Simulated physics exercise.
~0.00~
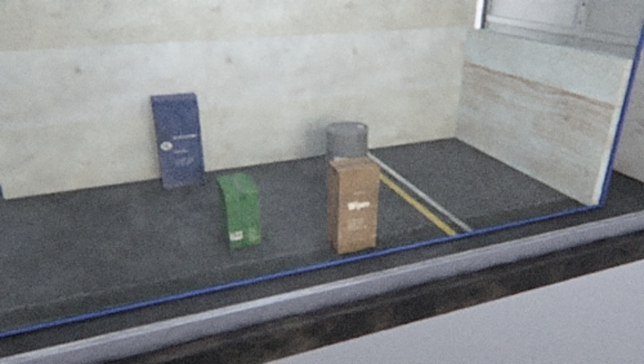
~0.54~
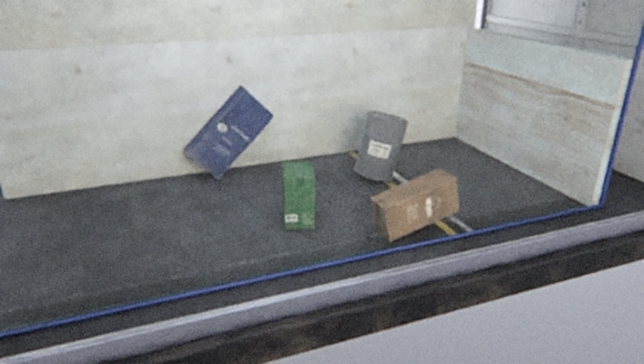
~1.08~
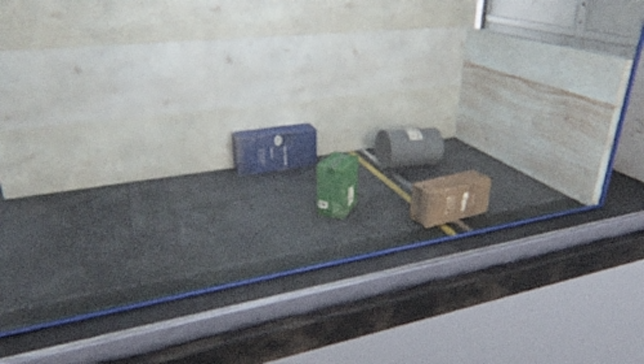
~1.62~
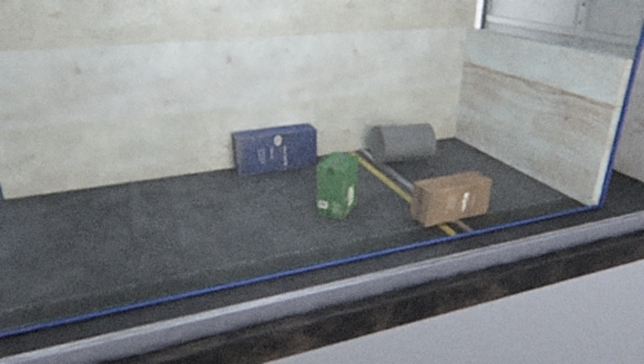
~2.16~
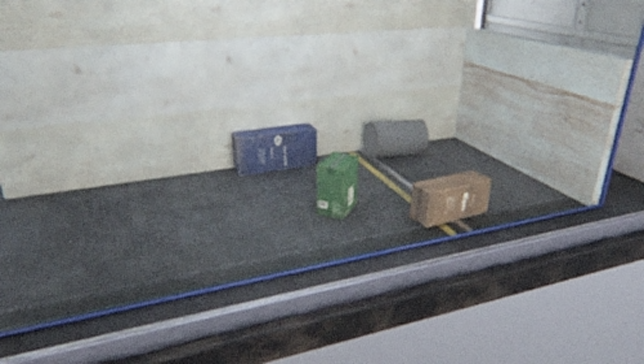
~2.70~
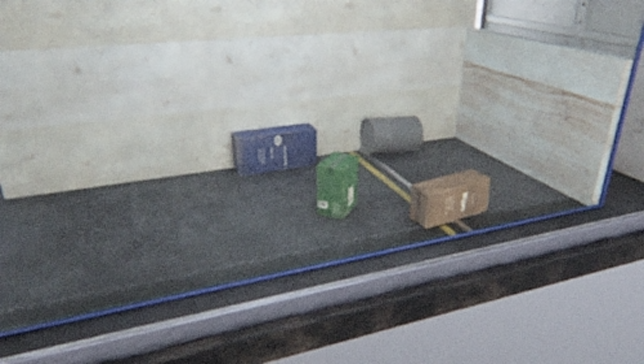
In the video, a green pack, a brown box, a blue box and a grey drum slide right across a dark floor, all but the upright green pack toppling onto their sides, and the drum rolls back slightly before resting beyond the yellow line.
